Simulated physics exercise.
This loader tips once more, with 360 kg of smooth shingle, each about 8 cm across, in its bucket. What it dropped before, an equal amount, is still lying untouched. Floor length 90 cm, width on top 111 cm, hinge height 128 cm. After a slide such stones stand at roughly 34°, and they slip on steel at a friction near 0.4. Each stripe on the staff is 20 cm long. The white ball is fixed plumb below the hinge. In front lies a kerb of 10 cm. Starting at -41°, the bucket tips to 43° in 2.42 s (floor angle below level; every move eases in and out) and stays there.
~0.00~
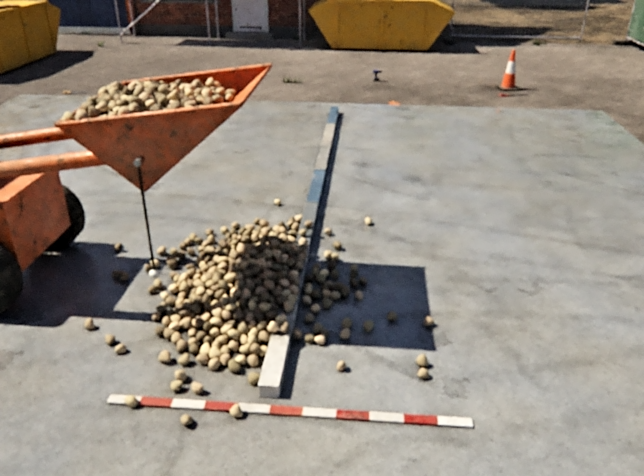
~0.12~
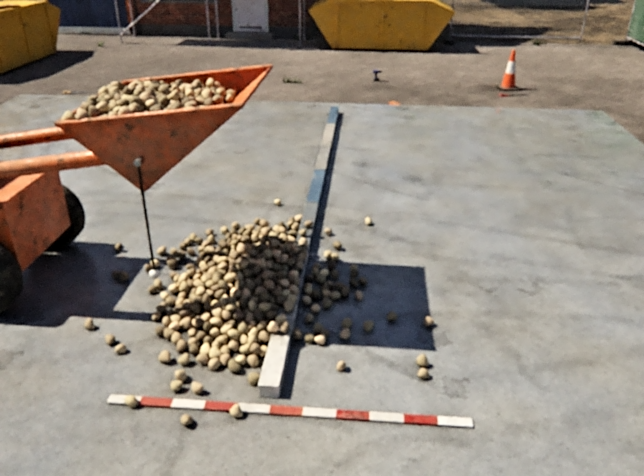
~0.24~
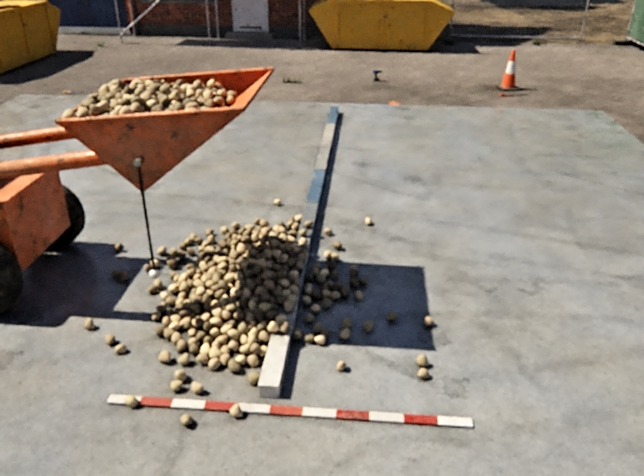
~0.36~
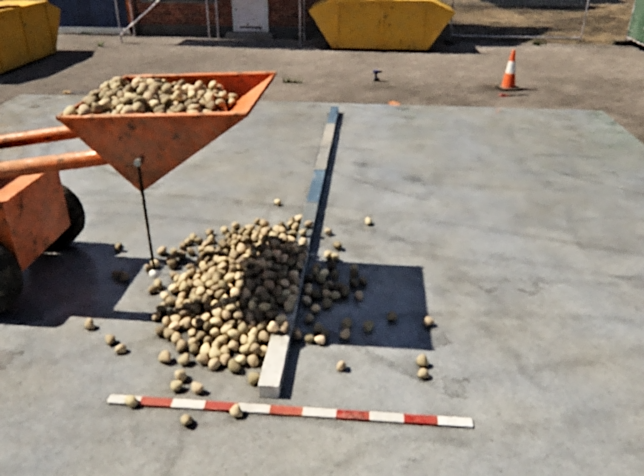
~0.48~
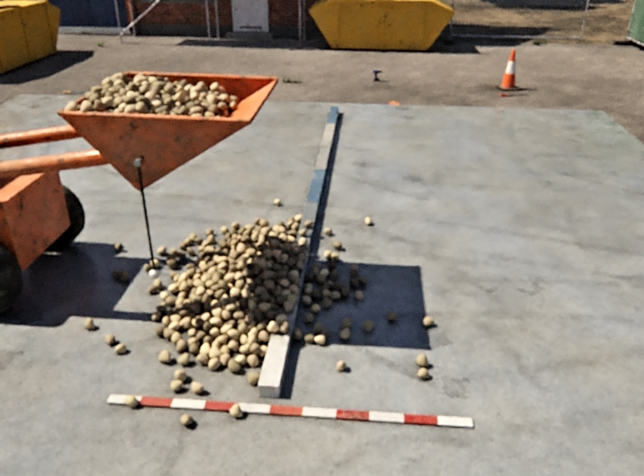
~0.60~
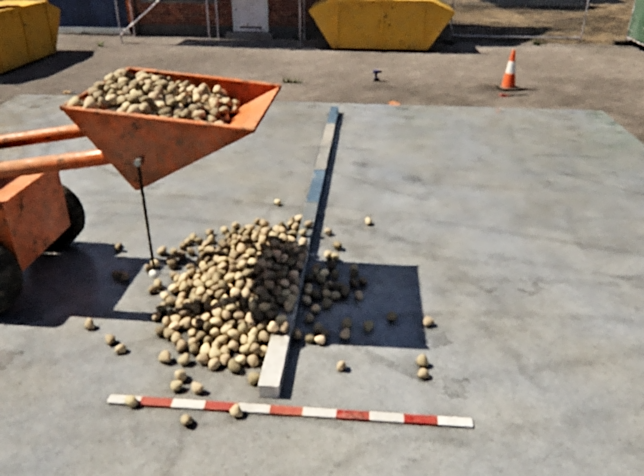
Orange loader bucket full of rounded stones slowly tilting forward above a still heap of stones lying against a low kerb.
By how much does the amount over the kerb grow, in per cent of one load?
Roughly 74 per cent of a load more.
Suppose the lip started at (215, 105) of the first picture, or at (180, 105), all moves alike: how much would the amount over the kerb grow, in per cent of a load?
About 50 and 15 per cent.
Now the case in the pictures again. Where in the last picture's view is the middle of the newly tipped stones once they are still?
Their middle is at about (331, 284).
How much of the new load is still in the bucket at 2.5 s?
About 0 per cent.
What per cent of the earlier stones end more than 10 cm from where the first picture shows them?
About 10 per cent.
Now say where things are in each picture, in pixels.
In the first picture, the bucket is at -41°, its lip at (242, 104); the top of the load is at (157, 89). The earlier load is highest near (259, 261), 24 cm above ground level, 92 % on this side of the kerb, 7 % over the kerb.
The second picture shows lip at (243, 106), floor tilted -40°, highest stones at (157, 88); the stones move at 0.0 m/s on average.
The third picture shows lip at (245, 109), floor tilted -39°, highest stones at (142, 89); the stones move at 0.1 m/s on average.
The fourth picture shows lip at (247, 114), floor tilted -36°, highest stones at (130, 87); the stones move at 0.1 m/s on average.
The fifth picture shows lip at (251, 122), floor tilted -32°, highest stones at (124, 82); the stones move at 0.1 m/s on average.
The sixth picture shows lip at (254, 131), floor tilted -28°, highest stones at (122, 79); the stones move at 0.2 m/s on average.
After 1.8 s the floor is at 30°; in per cent of one load, 84 in the bucket, 108 on this side of the kerb, 8 over the kerb; the foremost stones are at (388, 306).
After 2.5 s the floor is at 43°; in per cent of one load, 1 in the bucket, 137 on this side of the kerb, 62 over the kerb; the foremost stones are at (424, 314).
After 2.9 s the floor is at 43°; in per cent of one load, 0 in the bucket, 120 on this side of the kerb, 79 over the kerb; the foremost stones are at (449, 290).
After 5.4 s the floor is at 43°; in per cent of one load, 0 in the bucket, 119 on this side of the kerb, 81 over the kerb; the foremost stones are at (464, 276). Net gain over the kerb, 74.
